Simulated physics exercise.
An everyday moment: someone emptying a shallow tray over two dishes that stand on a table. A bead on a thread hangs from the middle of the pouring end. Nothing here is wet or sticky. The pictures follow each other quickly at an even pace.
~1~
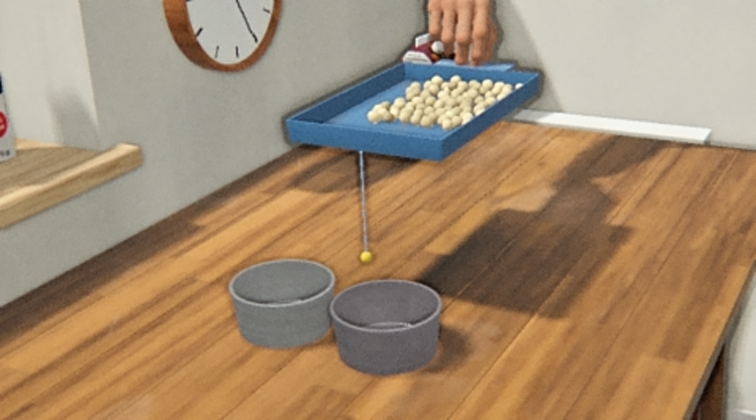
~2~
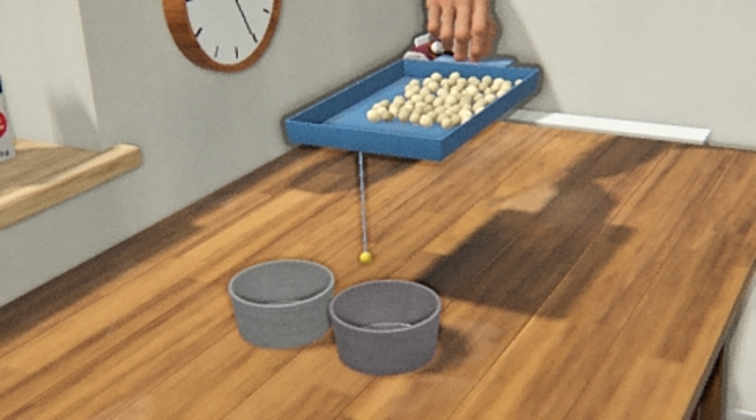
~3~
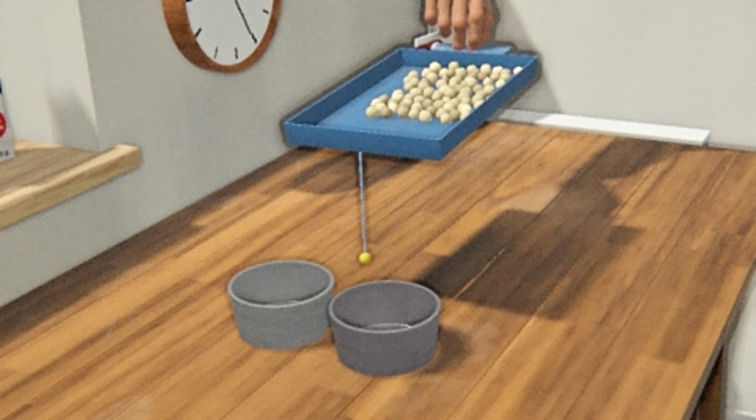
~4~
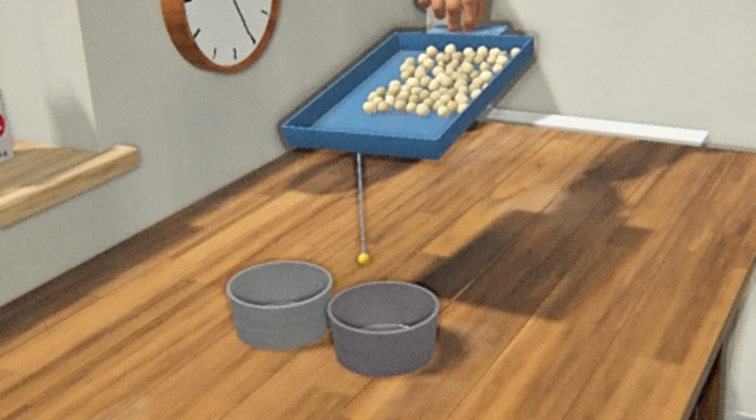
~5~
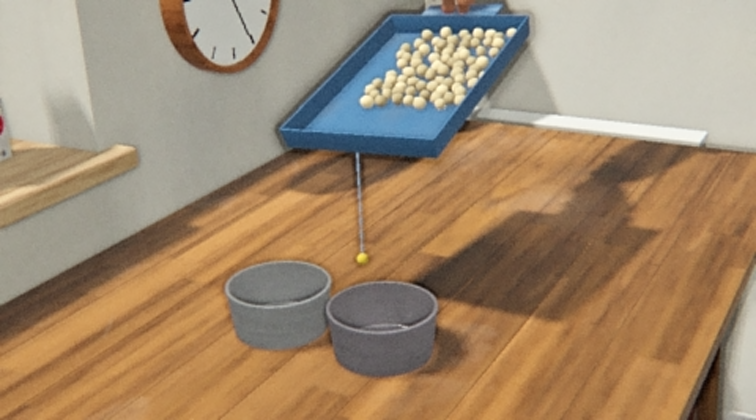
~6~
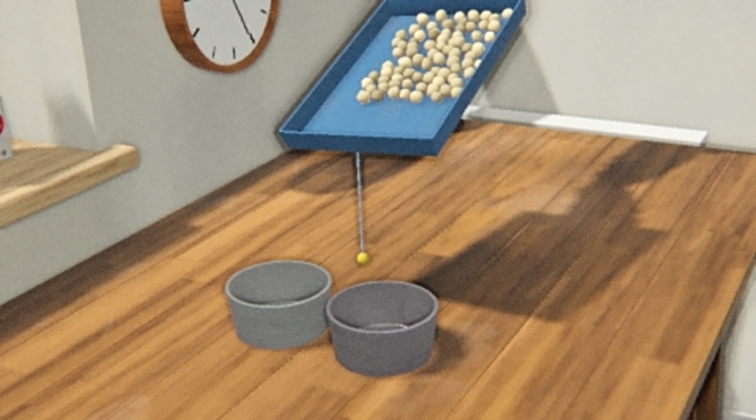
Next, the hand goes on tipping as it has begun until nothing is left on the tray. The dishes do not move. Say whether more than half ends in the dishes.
Caught overall: The larger part.
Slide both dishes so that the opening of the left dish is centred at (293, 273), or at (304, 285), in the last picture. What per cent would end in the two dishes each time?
In turn 70 and 70 in a hundred.
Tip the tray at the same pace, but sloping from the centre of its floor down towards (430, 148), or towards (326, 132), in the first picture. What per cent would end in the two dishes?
First some 40, then 40 per cent.
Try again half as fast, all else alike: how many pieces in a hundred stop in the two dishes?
It comes to 80 per cent or so.
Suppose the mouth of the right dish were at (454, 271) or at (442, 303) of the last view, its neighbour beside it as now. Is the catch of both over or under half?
One: Under half. Two: Under half.
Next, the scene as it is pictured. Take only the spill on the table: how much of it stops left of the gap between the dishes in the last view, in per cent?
It comes to 90 per cent or so.
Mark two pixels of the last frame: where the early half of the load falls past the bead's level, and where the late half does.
Early half (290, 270), late half (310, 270).
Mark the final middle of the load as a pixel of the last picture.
Roughly at (288, 323).
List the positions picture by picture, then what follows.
In the first picture, corners of the pouring end at (289, 120) and (441, 139), level; middle of the load at (447, 102), macadamia nuts; left dish at (254, 322); right dish at (360, 347); bead on its thread at (367, 257).
In the second picture, corners of the pouring end at (288, 121) and (440, 139), level; middle of the load at (446, 99).
In the third picture, corners of the pouring end at (287, 123) and (438, 139), tipped barely, lowest at the left corner; middle of the load at (445, 91).
In the fourth picture, corners of the pouring end at (285, 126) and (435, 138), tipped a little, lowest at the left corner; middle of the load at (442, 79).
In the fifth picture, corners of the pouring end at (282, 128) and (432, 138), tipped clearly, lowest at the left corner; middle of the load at (438, 67).
In the sixth picture, corners of the pouring end at (282, 130) and (431, 137), tipped clearly, lowest at the left corner; middle of the load at (434, 55); left dish at (250, 323); right dish at (356, 349).
Soon, tray tipped steeply; nearly all on the tray; a stray few in the air.
A while on, tray tipped past a quarter turn; most on the tray; a small part in the left dish; a stray few outside both; a small part in the air.
Towards the end, tray tipped past a quarter turn; about a quarter in the right dish; about two thirds in the left dish; about a quarter outside both; a stray few in the air.
Finally, tray tipped past a quarter turn; about a quarter in the right dish; about two thirds in the left dish; about a quarter outside both.
